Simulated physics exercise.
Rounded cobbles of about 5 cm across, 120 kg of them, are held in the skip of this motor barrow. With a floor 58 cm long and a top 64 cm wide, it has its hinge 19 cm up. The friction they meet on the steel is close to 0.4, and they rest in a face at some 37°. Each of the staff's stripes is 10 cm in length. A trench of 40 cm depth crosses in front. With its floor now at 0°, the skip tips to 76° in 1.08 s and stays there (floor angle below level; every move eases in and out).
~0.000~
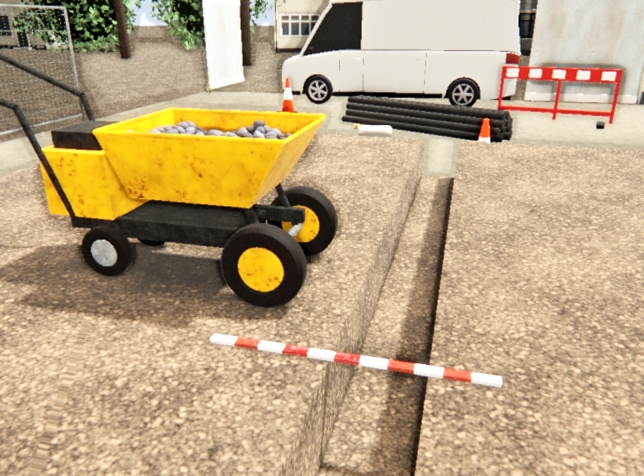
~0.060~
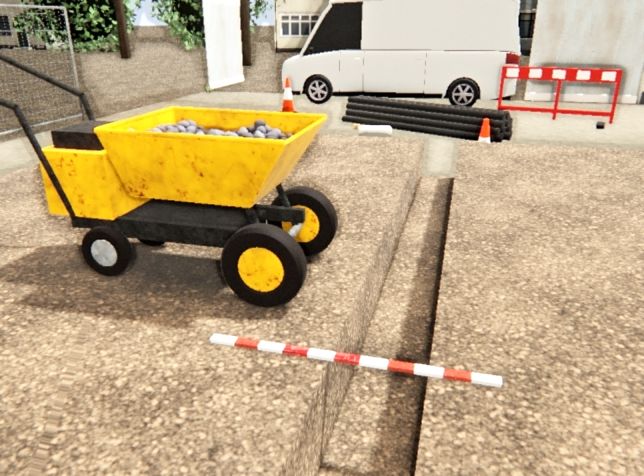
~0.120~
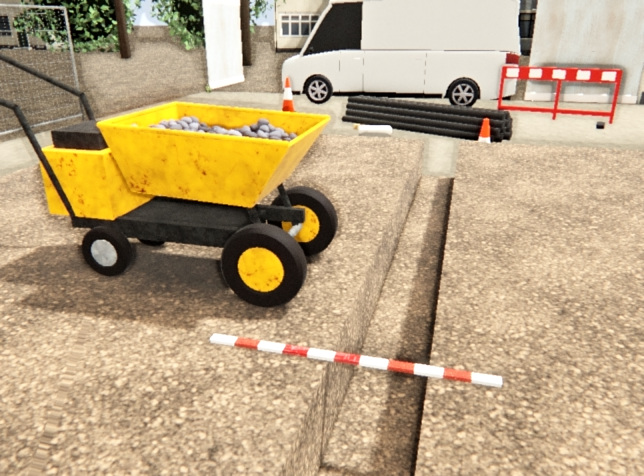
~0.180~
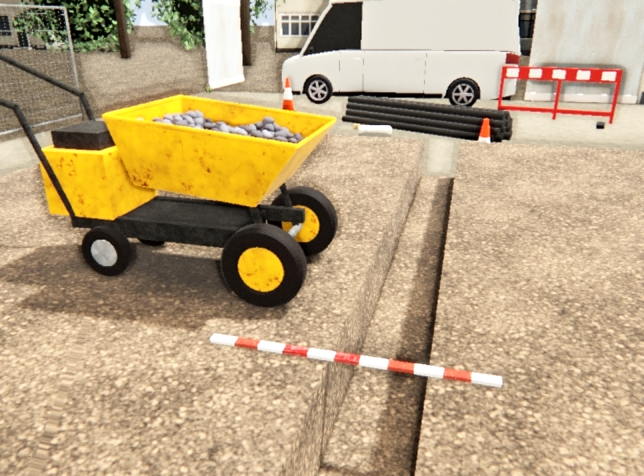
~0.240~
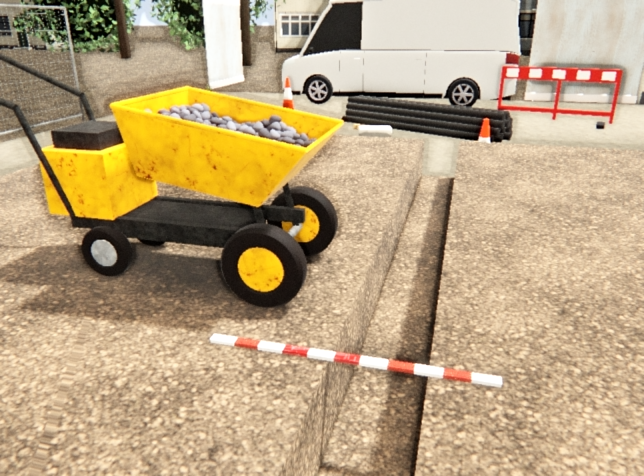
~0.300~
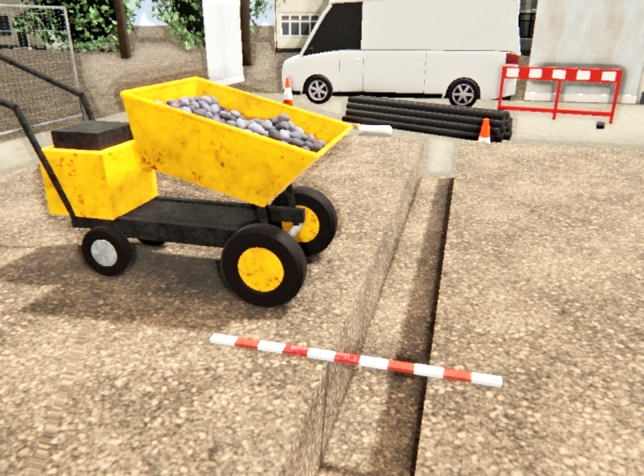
A yellow skip full of grey stones tilts slowly toward the right on its barrow.
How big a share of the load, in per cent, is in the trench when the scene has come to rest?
A share of about 48 percent.
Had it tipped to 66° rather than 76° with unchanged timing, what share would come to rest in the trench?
Roughly 40 per cent would end in the trench.
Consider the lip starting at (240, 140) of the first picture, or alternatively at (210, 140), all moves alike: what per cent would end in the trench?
Around 85 and then 95 percent.
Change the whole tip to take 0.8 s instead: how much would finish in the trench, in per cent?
Roughly 40 per cent would.
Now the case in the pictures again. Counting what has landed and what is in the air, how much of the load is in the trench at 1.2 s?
I'd say near 15 per cent at that time.
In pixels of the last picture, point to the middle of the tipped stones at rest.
In the last view, about (448, 292).
After 0.8 s the floor is at 64°; 100 % in the skip; the foremost stones are at (390, 220).
After 1.2 s the floor is at 76°; 55 % in the skip, 13 % in the trench, 32 % past the trench; the foremost stones are at (520, 307).
After 1.5 s the floor is at 76°; 21 % in the skip, 27 % in the trench, 52 % past the trench; the foremost stones are past the picture's edge.
After 3.5 s the floor is at 76°; 0 % in the skip, 48 % in the trench, 52 % past the trench; the foremost stones are past the picture's edge.
